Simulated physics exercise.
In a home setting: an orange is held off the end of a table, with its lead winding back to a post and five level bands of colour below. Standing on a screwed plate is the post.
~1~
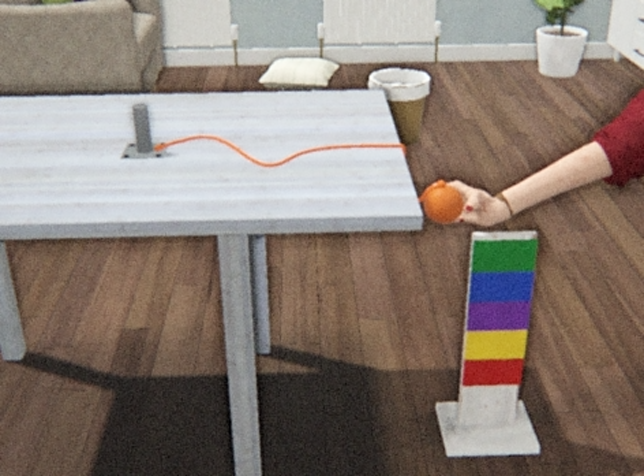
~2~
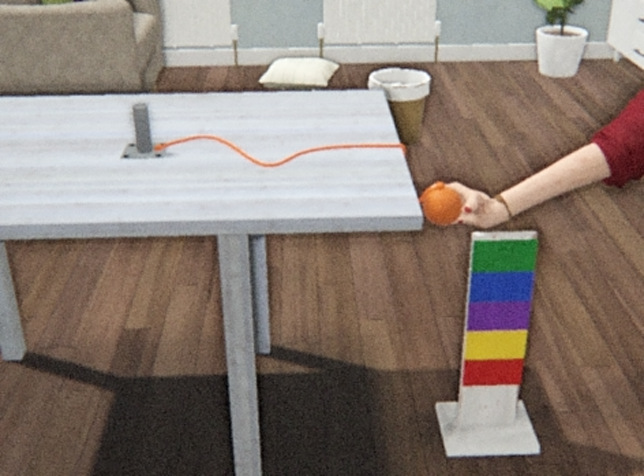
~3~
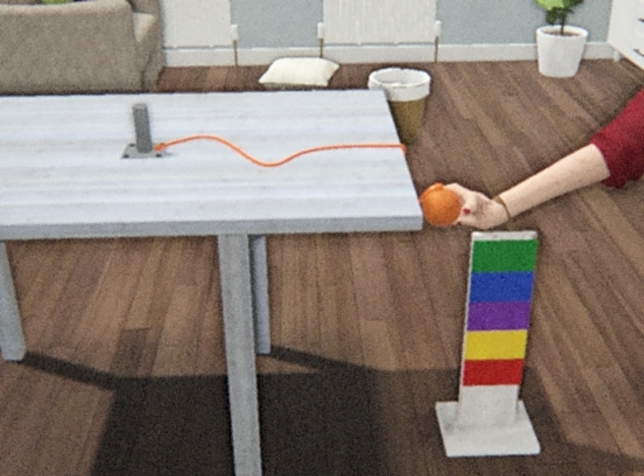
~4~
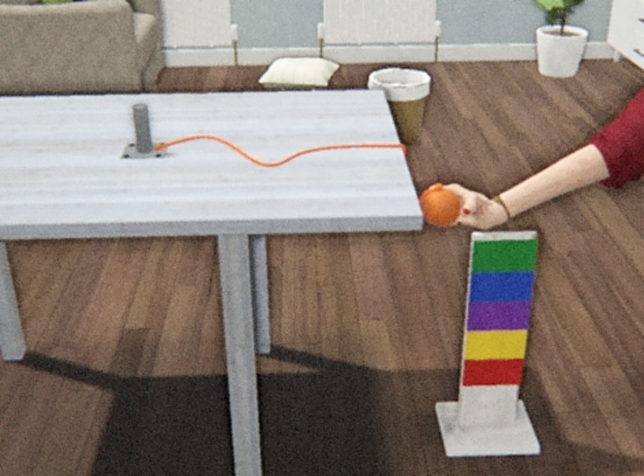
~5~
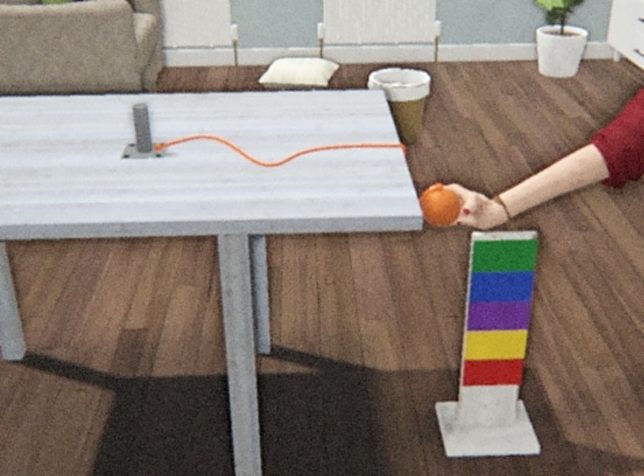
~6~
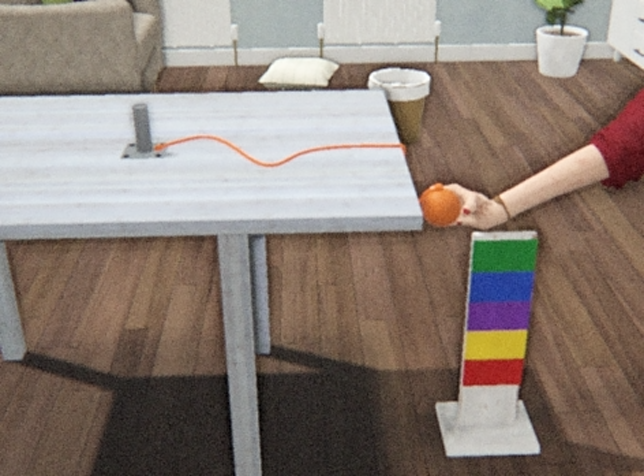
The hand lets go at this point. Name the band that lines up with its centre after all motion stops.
Purple.
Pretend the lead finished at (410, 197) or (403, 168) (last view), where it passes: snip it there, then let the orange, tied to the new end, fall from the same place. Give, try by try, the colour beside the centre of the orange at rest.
Results, first to last: Blue; green.
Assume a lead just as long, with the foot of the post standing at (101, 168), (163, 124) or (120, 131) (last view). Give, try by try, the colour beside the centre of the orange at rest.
Result 1: Blue. Result 2: Purple. Result 3: Blue.
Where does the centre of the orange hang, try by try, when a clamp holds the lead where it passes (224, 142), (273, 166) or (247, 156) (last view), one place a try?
Roughly (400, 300), (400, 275) and (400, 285).
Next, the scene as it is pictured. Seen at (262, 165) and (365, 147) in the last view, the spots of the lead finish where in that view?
The first finishes about (317, 151) and the second about (403, 188).
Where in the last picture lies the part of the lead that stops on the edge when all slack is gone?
Approximately at (335, 148) in the final frame.
Soon after, orange near (416, 303); level with purple.
After that, orange near (388, 314); level with purple.
In the end, orange near (400, 317); level with purple. Its centre hangs level with the purple band.
